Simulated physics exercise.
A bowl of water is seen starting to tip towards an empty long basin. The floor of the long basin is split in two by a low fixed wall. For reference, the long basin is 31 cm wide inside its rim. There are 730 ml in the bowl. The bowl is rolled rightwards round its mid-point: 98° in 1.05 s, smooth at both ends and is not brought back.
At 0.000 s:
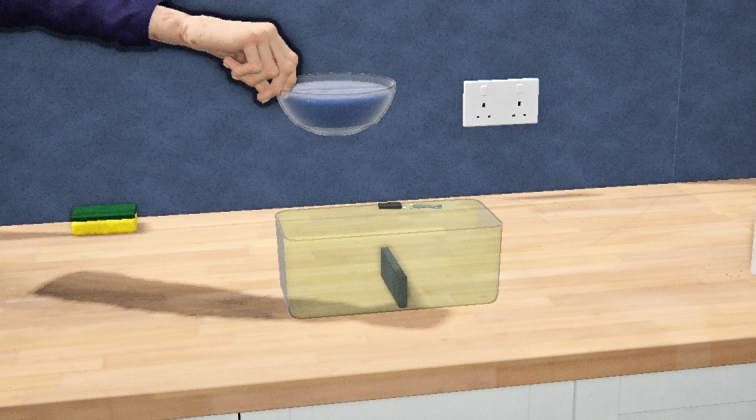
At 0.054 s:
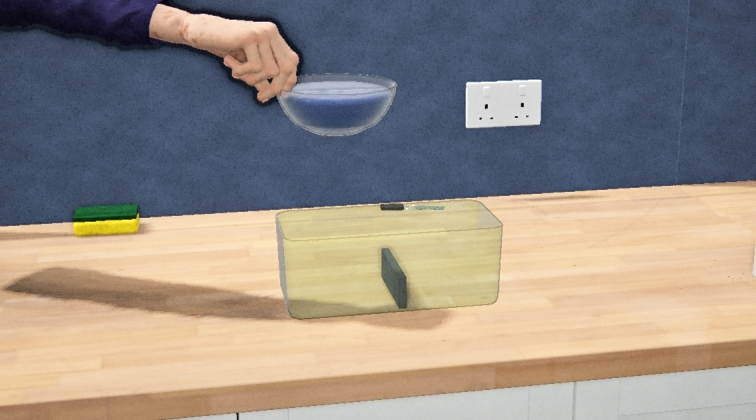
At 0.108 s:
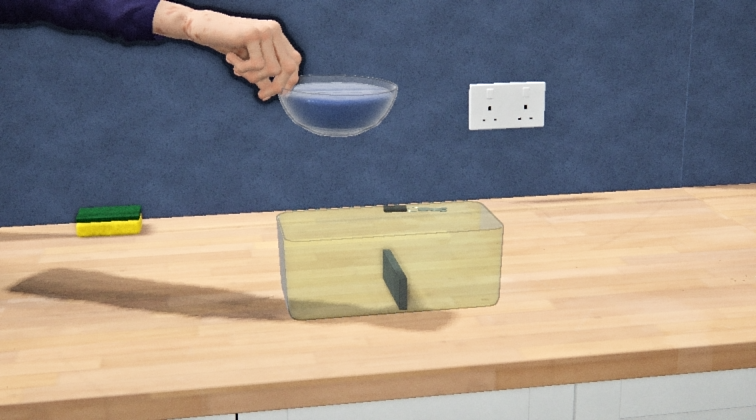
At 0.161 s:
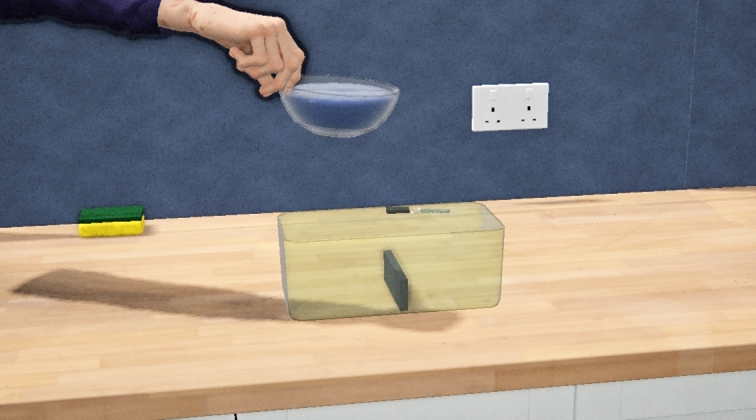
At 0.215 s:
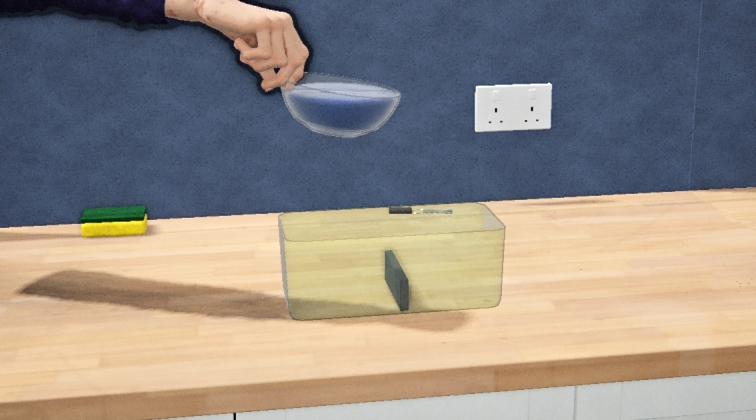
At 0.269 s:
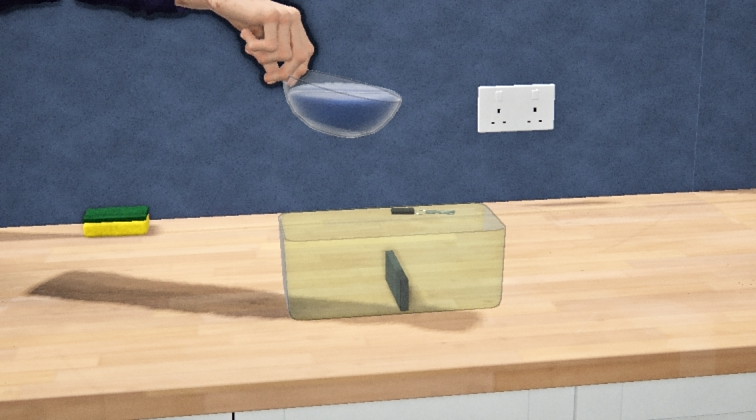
A hand holding a clear bowl of bluish water above a transparent yellowish basin on a wooden counter stays almost still at first, then gradually tilts the bowl rightwards, while a green and yellow sponge sits to the left.
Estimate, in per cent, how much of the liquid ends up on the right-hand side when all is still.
91 %.
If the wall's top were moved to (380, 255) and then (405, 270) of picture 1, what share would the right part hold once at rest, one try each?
I'd say 95 percent on the first go, 70 percent on the next.
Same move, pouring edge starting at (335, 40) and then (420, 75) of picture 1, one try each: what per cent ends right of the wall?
Try 1: 60 %; try 2: 80 %.
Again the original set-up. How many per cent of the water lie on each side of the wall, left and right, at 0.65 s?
0 left and 28 right, roughly.
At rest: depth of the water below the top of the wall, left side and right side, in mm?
Noted: Left near 46 mm, right near 12 mm.
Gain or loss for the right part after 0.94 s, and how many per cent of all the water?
Its share increases, some 3 in a hundred.
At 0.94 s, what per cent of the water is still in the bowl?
Close to 0 percent of the total.
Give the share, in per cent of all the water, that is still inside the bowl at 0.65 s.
About 28 percent.
Then, 0.65 s in, the tilt is 67° and 28 per cent is still to pour, 0 is left of the wall and 28 right of it.
Then, 0.94 s in, the tilt is 95° and 0 per cent is still to pour, 5 is left of the wall and 89 right of it.
Then, 1.23 s in, the tilt is 98° and 0 per cent is still to pour, 8 is left of the wall and 91 right of it.
Then, 1.55 s in, the tilt is 98° and 0 per cent is still to pour, 8 is left of the wall and 91 right of it.
Finally, 8 per cent lies left of the wall, 91 right of it and 1 outside.
